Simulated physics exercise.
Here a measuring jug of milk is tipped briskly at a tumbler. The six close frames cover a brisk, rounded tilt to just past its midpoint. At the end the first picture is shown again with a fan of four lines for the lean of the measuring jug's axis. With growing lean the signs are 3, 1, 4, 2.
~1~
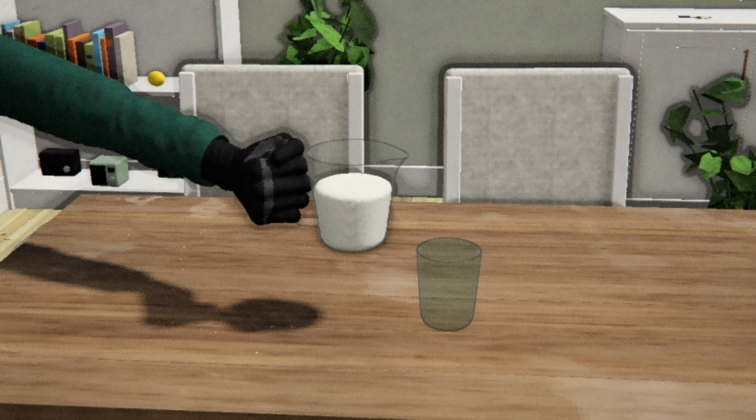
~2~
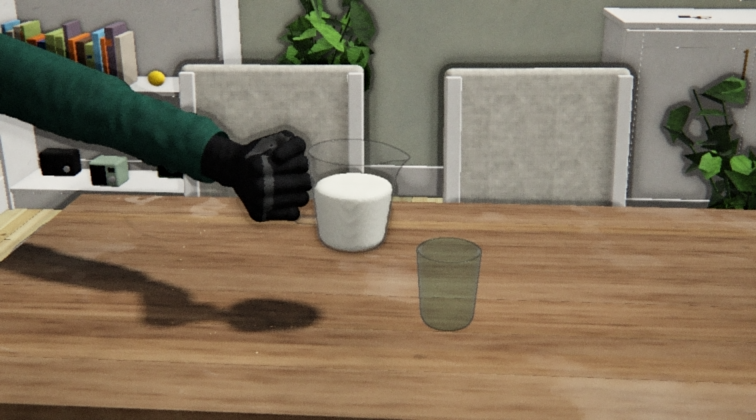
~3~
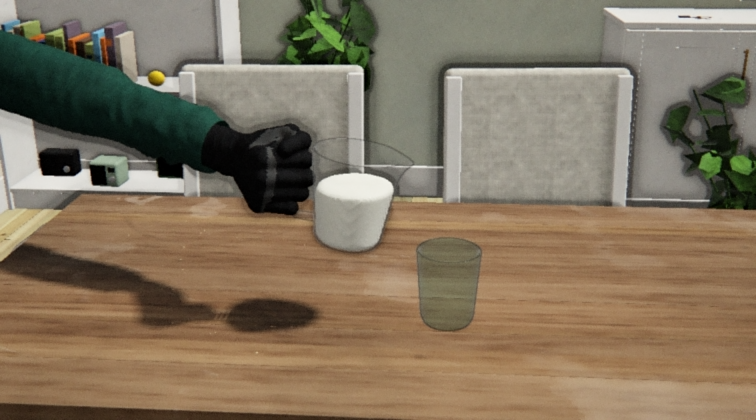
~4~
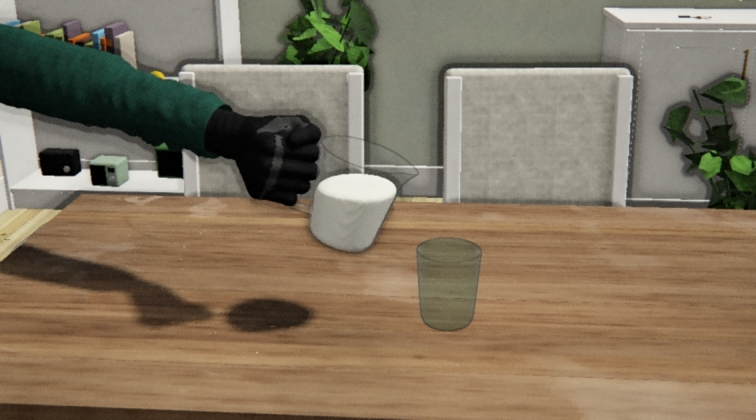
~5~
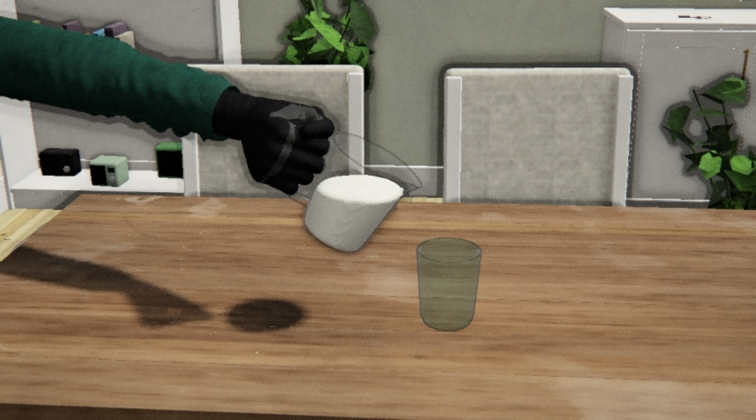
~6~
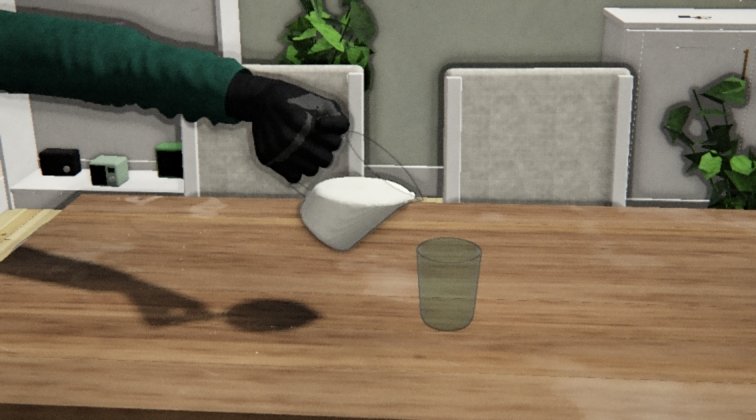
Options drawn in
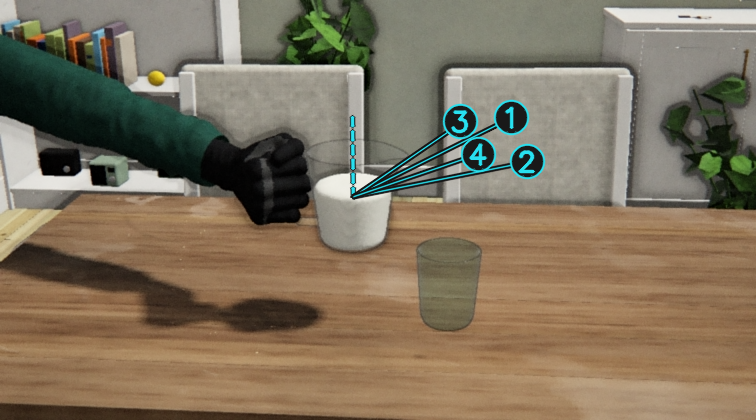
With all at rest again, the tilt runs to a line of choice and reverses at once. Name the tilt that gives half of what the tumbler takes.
1 beats the others.
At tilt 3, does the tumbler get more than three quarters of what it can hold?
No.
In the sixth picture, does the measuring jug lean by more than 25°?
Yes.
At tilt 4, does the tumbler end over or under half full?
Over half.
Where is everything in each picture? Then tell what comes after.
Upright, lip at (407, 155); rim of the tumbler round (449, 249); nothing has left yet.
Tipped about 2°, lip at (409, 157); nothing has left yet.
Tipped about 8°, lip at (413, 163); nothing has left yet.
Tipped about 17°, lip at (417, 173); nothing has left yet.
Tipped about 28°, lip at (421, 185); nothing has left yet.
Tipped about 40°, lip at (422, 198); nothing has left yet.
On the marked copy, 1 at (496, 125); 2 at (510, 165); 3 at (447, 132); 4 at (462, 159).
For tilt 1, the tumbler ends with about 48 % of what it can hold.
For tilt 2, the tumbler ends with about 90 % of what it can hold.
For tilt 3, the tumbler ends with about 27 % of what it can hold.
For tilt 4, the tumbler ends with about 71 % of what it can hold.
